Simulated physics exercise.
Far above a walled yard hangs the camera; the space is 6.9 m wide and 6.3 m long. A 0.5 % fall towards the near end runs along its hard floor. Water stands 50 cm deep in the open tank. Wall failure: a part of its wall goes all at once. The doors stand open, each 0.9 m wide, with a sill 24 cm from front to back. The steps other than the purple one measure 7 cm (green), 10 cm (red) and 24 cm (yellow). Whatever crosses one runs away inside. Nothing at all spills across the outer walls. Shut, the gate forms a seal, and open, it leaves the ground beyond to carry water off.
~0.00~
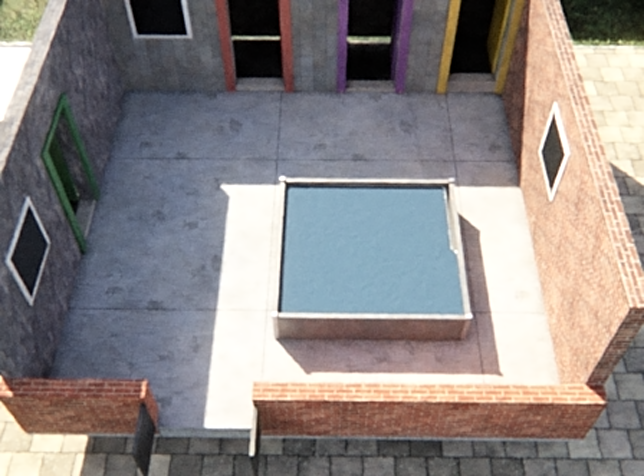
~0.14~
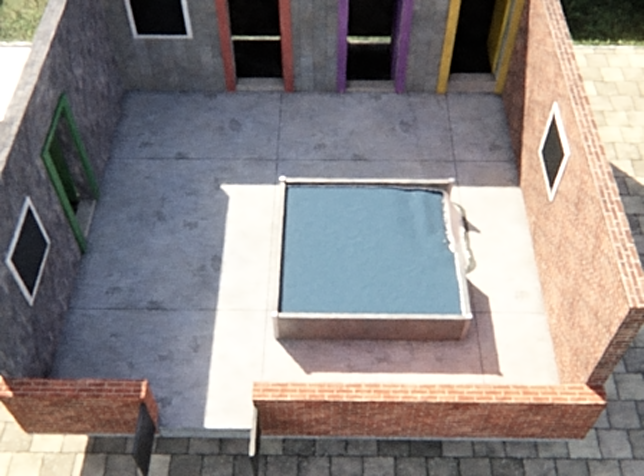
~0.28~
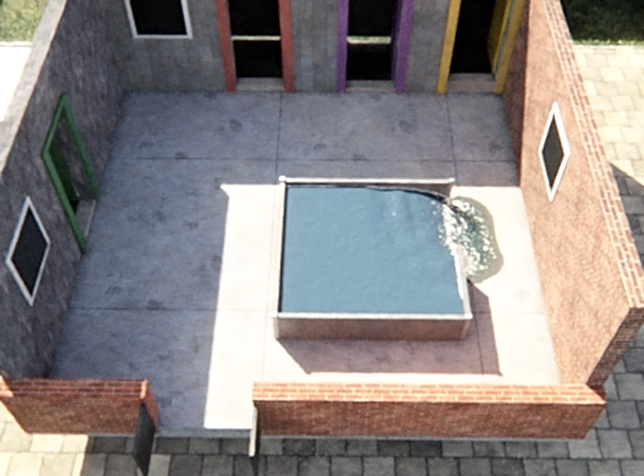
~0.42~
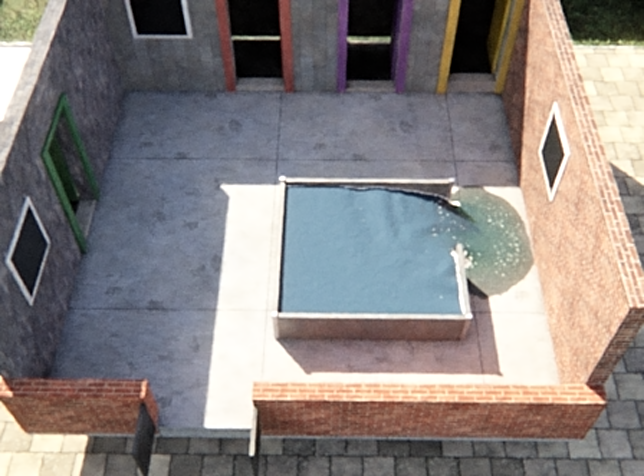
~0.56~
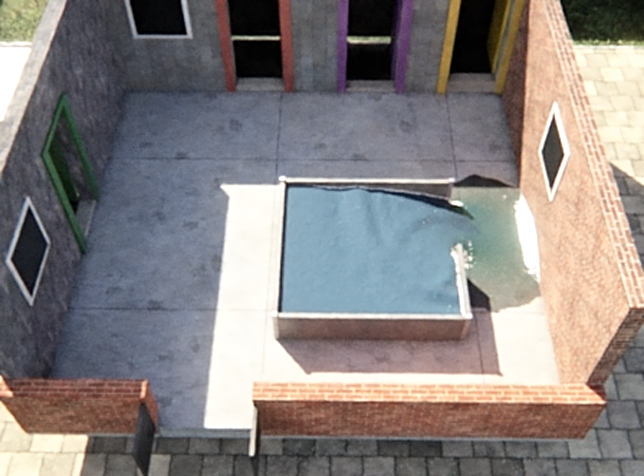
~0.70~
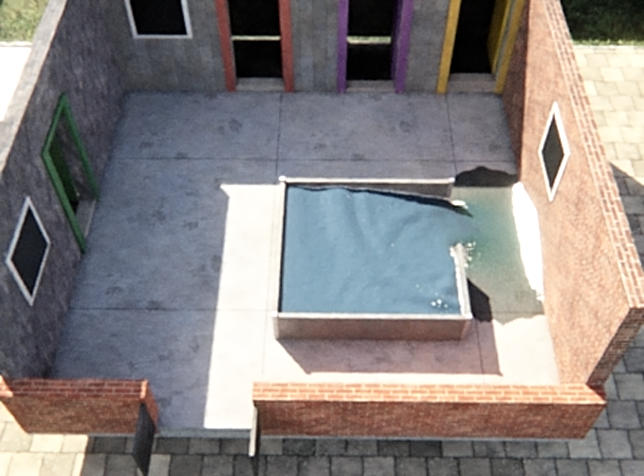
In a walled yard, water bursts through the open tank's right side and spreads to the brick wall.
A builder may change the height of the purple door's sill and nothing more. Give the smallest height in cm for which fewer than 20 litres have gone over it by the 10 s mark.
About 6.5 cm.
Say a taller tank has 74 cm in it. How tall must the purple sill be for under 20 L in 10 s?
About 10.0 centimetres.
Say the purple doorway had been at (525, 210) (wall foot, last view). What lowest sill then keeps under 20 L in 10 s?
It needs roughly 32 cm.
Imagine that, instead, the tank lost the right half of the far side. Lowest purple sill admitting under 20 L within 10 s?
Then it needs around 20 cm.
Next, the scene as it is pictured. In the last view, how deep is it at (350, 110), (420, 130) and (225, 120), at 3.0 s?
Roughly 2, then 3, then 0 cm.
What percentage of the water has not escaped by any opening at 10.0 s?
I'd say near 96 per cent is still there.
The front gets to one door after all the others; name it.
I'd say the green one.
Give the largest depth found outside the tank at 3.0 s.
Close to 32 centimetres.
After 1.4 s water covers 10 % of the floor, deepest (38 cm) near (526, 231); it has not reached the purple door.
After 3.0 s water covers 30 % of the floor, deepest (32 cm) near (517, 240); 8 cm at the purple door, 0 litres in over its 6 cm sill.
After 10.0 s water covers 95 % of the floor, deepest (14 cm) near (56, 359); 5 cm at the purple door, 21 litres in over its 6 cm sill.
At the purple door as built, the water arrived by 2.6 s and peaked near 10 cm at 3.6 s.
With a sill of 5.5 cm, 26 litres would have come in within the 10 s; with 7.5 cm, 9 litres. So under 20 litres takes about 6.5 cm.
